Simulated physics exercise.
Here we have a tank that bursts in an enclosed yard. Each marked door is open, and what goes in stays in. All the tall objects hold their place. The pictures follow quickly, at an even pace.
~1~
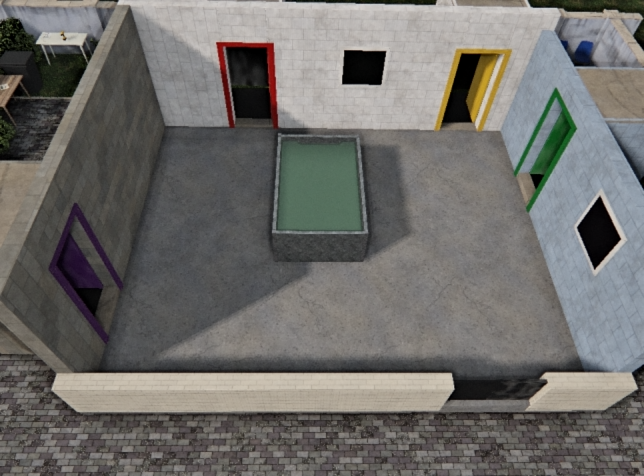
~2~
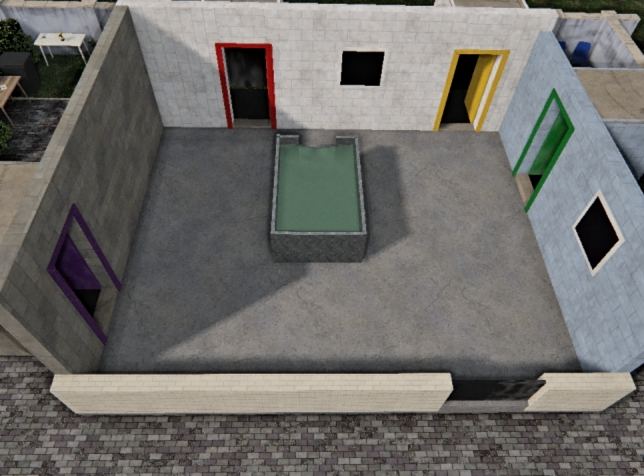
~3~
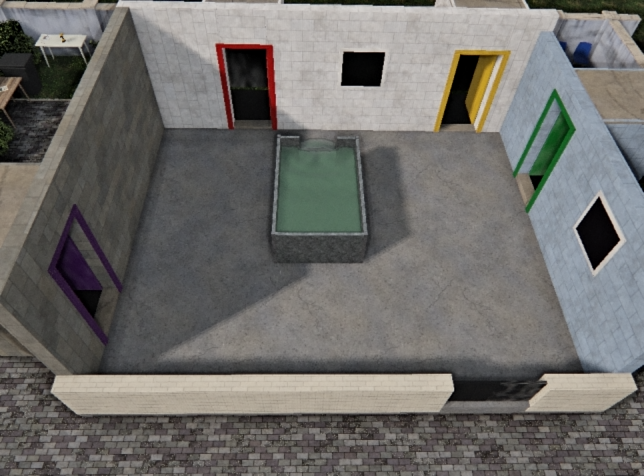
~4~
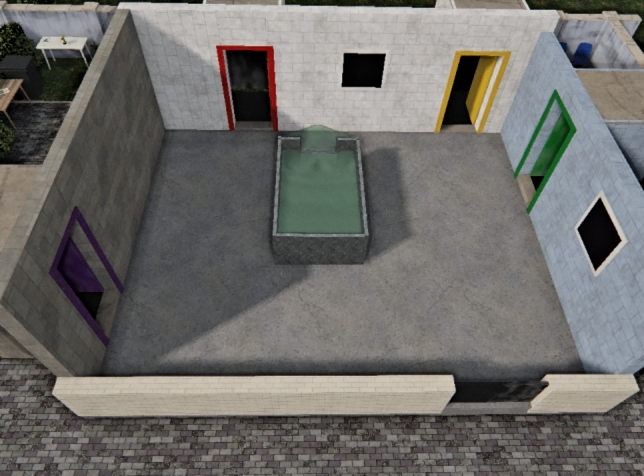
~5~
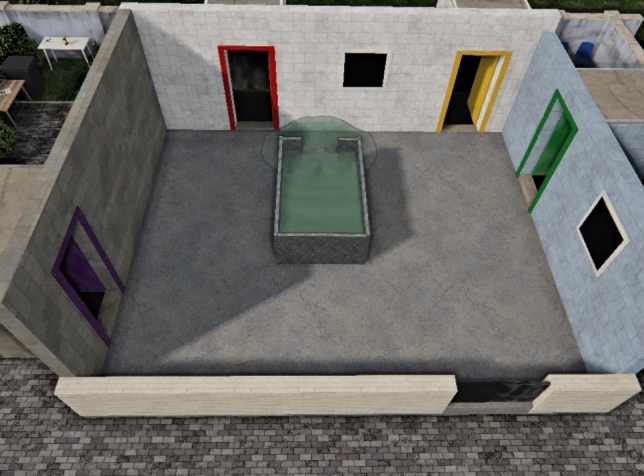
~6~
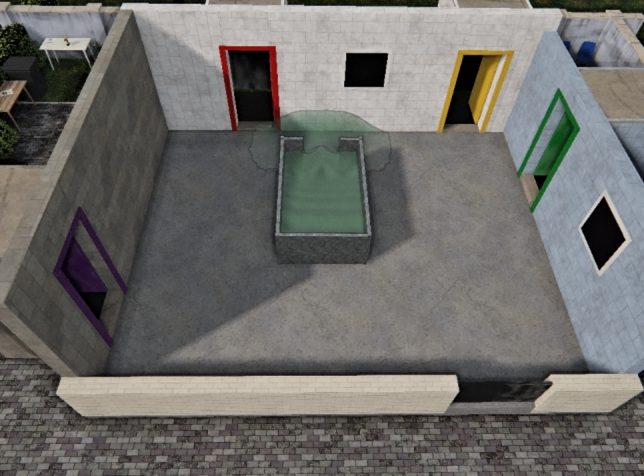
Green water pours through a gap in the far side of a stone-edged tank at the middle of a grey walled yard, seen from high above the low cream front wall. Red and yellow doorways flank a dark window in the white back wall, with a purple doorway left and a green one right. The tank starts whole, its far edge opens, and the water spreads outward in a widening, rounded sheet.
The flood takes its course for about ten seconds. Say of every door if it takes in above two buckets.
The red door floods; the green door holds within the limit; the yellow door floods; the purple door holds within the limit.
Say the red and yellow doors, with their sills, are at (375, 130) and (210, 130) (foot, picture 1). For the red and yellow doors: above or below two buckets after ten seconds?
Red passes that mark, yellow takes more.
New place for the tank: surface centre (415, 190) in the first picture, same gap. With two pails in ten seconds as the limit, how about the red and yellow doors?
My reading: The red door keeps below it, the yellow door passes that mark.
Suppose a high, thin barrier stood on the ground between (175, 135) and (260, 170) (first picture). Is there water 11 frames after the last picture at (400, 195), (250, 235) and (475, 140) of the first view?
As listed: Dry, free of water, under water.
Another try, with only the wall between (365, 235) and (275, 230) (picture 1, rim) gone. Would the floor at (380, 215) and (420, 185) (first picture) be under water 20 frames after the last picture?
As listed: Free of water, clear.
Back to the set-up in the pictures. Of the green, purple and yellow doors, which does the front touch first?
It is the door marked yellow.
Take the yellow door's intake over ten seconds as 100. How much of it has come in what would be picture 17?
Near 0 in a hundred.
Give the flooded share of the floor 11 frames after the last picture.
Close to 30 %.
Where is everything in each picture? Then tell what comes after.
In the first frame, the tank at (319, 183) is whole and still.
In the second frame, the front is at a hidden place, out from the gap on the tank's far side.
In the third frame, water pours out on the tank's far side and has run to a hidden place.
In the fourth frame, water pours out on the tank's far side and has run to (341, 133).
In the fifth frame, the front is at (365, 133), out from the gap on the tank's far side.
In the sixth frame, water pours out on the tank's far side and has run to (384, 133).
A moment on, water covers 15 % of the floor; the red door under two buckets in, the green door not reached, the yellow door wet at the sill, nothing in, the purple door not reached.
Next, water covers 30 % of the floor; the red door over two buckets in, the green door not reached, the yellow door wet at the sill, nothing in, the purple door not reached.
Then, water covers 45 % of the floor; the red door over two buckets in, the green door under two buckets in, the yellow door under two buckets in, the purple door wet at the sill, nothing in.
Later, water covers 75 % of the floor; the red door over two buckets in, the green door under two buckets in, the yellow door under two buckets in, the purple door wet at the sill, nothing in.
In the end, water covers 95 % of the floor; the red door over two buckets in, the green door under two buckets in, the yellow door over two buckets in, the purple door wet at the sill, nothing in.
